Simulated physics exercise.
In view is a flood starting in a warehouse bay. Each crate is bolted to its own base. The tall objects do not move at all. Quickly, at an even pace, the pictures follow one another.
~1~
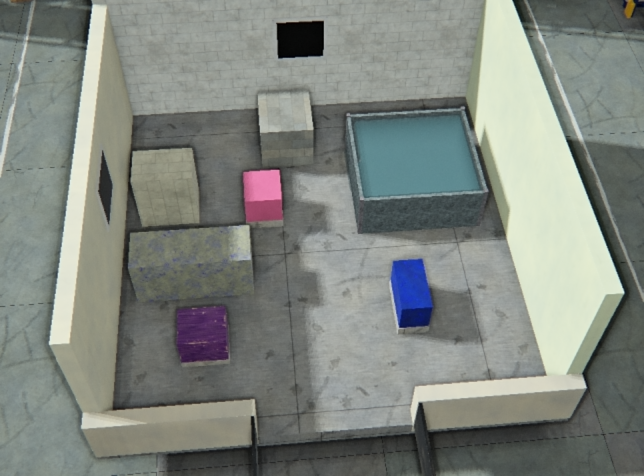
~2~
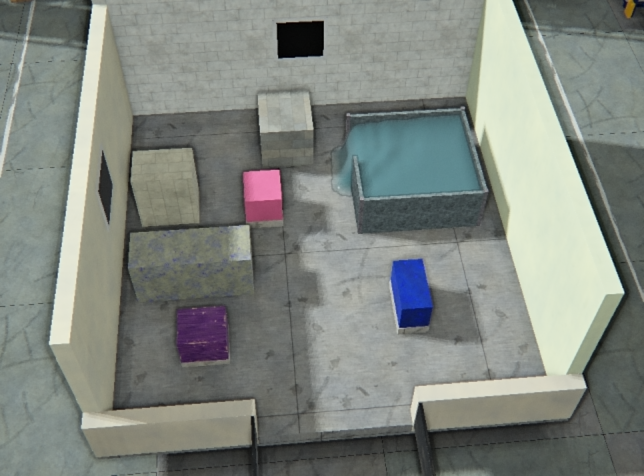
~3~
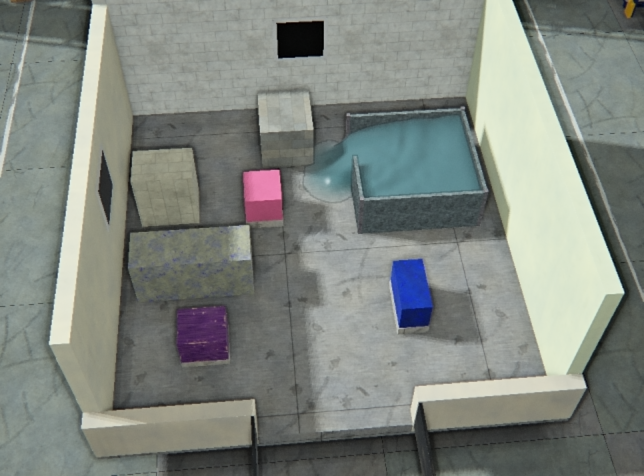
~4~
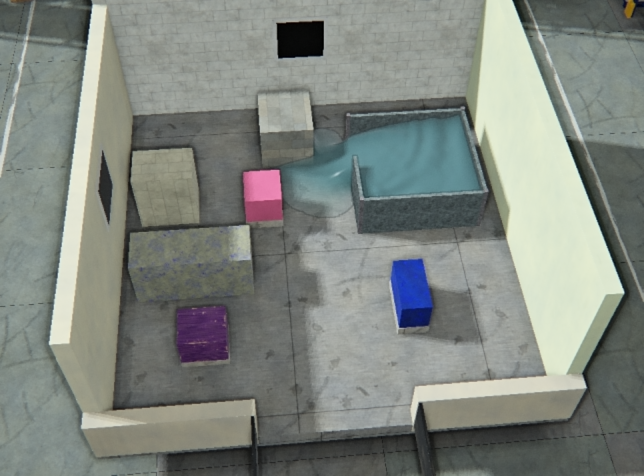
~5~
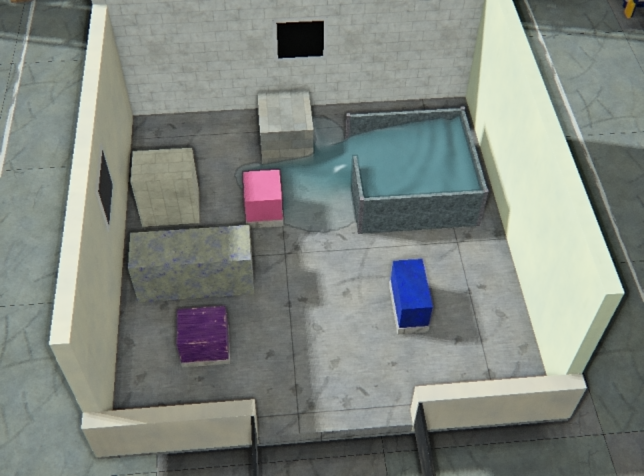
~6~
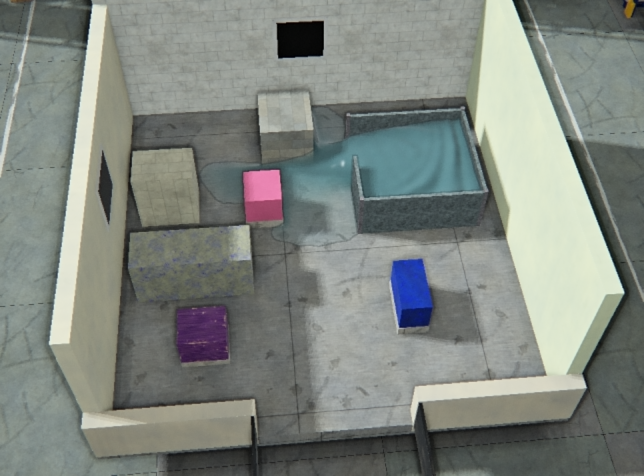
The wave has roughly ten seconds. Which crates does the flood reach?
Blue crate: Remains dry; purple crate: Remains dry; pink crate: Becomes wet.
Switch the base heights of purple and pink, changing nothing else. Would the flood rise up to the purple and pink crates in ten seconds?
Then: The purple one keeps dry; the pink one takes water.
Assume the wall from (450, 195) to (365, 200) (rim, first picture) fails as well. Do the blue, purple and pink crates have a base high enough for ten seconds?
I'd say the blue crate is overrun, while the purple crate is overrun and the pink crate stays clear.
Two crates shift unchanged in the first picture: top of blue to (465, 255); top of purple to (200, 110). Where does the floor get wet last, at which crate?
I'd say it is the blue-painted one.
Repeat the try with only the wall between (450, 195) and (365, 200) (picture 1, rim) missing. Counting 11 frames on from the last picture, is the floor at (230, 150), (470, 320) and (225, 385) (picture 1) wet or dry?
Taken in turn, that's not reached, reached, and finally reached.
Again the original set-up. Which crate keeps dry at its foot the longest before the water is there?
Last of all: The blue one.
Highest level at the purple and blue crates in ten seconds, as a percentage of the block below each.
40 and 60 per cent, roughly.
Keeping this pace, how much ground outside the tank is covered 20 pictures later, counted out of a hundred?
It comes to 70 per cent.
A moment on, water covers 25 % of the floor; the blue crate not reached, the purple crate not reached, the pink crate water round its plinth.
Next, water covers 50 % of the floor; the blue crate not reached, the purple crate water round its plinth, the pink crate water round its plinth.
Then, water covers 70 % of the floor; the blue crate water round its plinth, the purple crate water round its plinth, the pink crate water round its plinth.
Later, water covers 90 % of the floor; the blue crate water round its plinth, the purple crate water round its plinth, the pink crate water round its plinth.
In the end, water covers 100 % of the floor; the blue crate stayed above the water, the purple crate stayed above the water, the pink crate was topped.
